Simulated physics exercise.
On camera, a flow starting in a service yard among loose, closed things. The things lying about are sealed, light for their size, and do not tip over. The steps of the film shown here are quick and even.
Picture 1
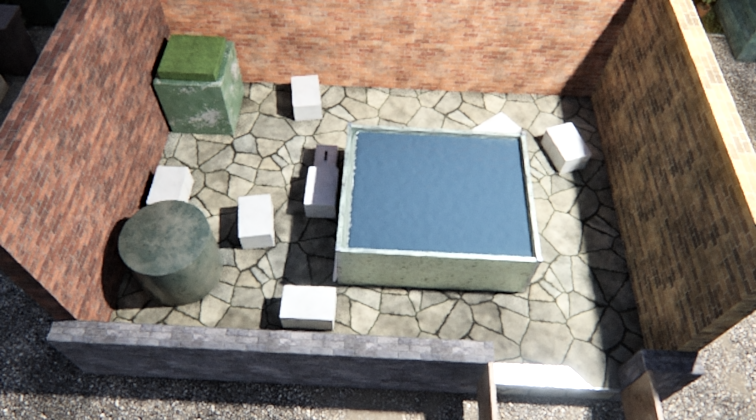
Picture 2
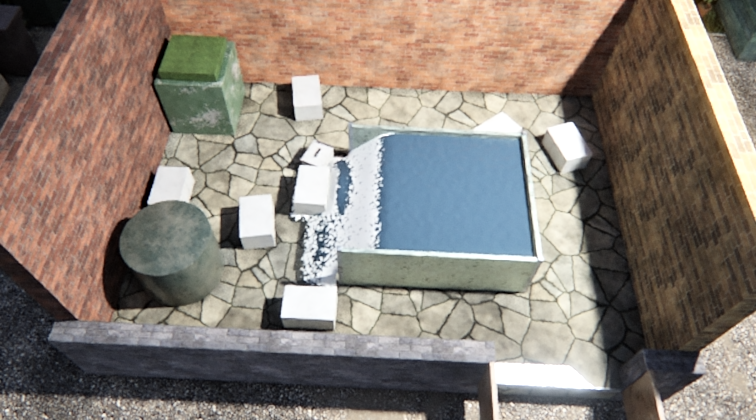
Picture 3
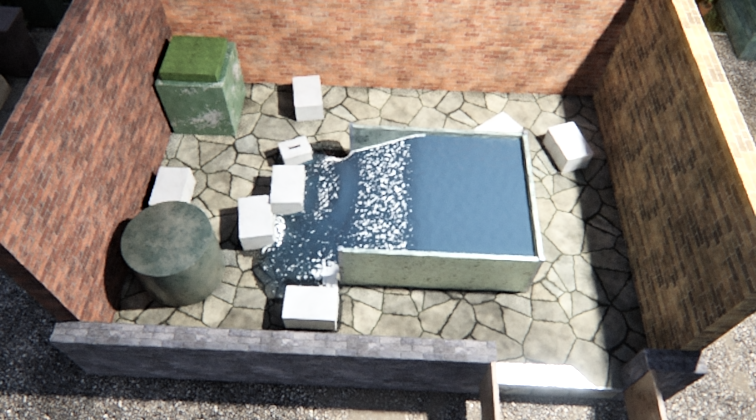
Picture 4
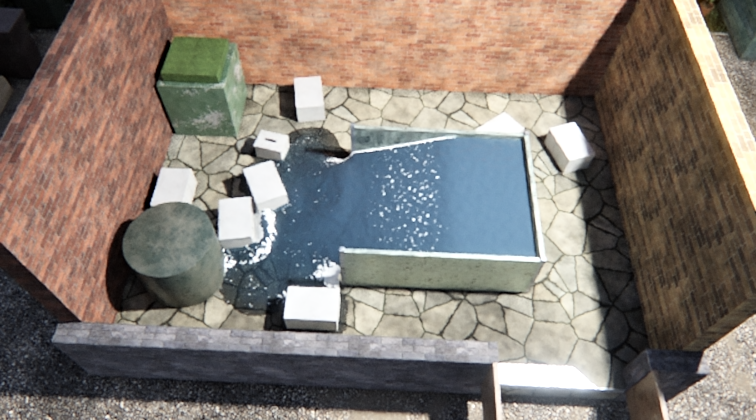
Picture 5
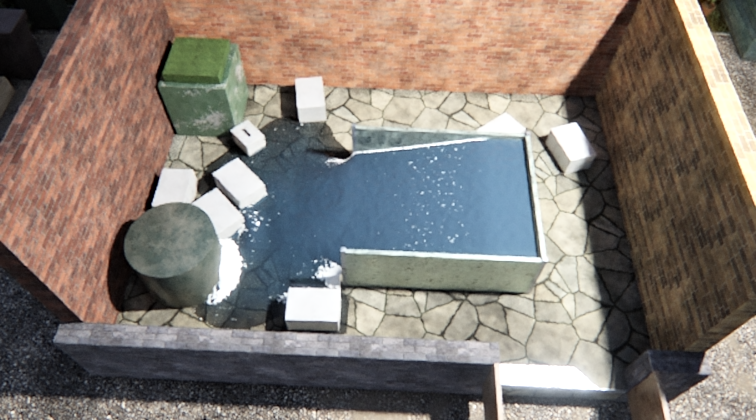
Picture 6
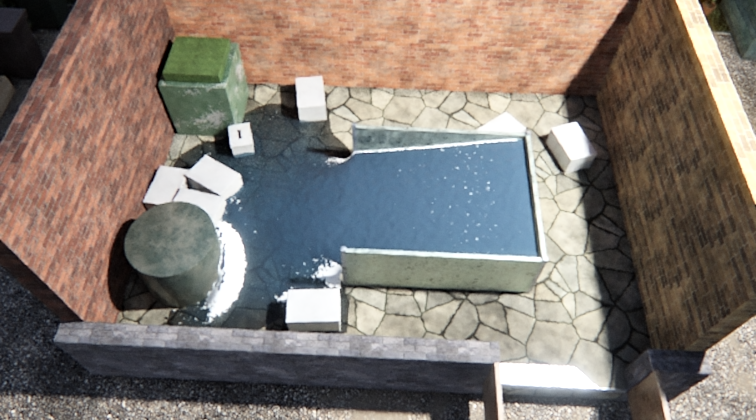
Walled stone yard, water bursting from the left side of a raised tank and pushing white boxes left across the paving.
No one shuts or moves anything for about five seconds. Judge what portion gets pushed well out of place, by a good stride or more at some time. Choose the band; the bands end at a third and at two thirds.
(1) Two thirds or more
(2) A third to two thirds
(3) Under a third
Two thirds or more (1).
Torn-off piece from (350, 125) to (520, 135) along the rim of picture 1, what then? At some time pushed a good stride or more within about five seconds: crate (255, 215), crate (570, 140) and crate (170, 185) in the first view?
Object by object: Displaced that much, displaced that much, less than that.
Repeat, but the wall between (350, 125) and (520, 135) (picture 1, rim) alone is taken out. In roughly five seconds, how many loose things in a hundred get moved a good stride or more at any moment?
It comes out at roughly 50 per cent.
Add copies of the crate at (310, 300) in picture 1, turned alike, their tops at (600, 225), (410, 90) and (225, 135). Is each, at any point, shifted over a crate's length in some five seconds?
In sequence: Hardly budges; knocked well away; knocked well away.
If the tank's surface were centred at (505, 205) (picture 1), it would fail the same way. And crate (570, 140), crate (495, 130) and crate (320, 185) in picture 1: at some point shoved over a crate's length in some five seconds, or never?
The three, one by one: Short of that, short of that and past that mark.
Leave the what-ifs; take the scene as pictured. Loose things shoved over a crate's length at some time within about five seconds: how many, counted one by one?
That comes out at 7.
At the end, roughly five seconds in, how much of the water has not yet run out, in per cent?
Roughly 98 percent.
A moment on, 3 of 8 are well off their spots; 3 afloat.
Next, 3 of 8 are well off their spots; 4 afloat.
Later, 4 of 8 are well off their spots; 4 afloat.
In the end, 7 of 8 are well off their spots, and 7 have been at some point; 6 afloat.
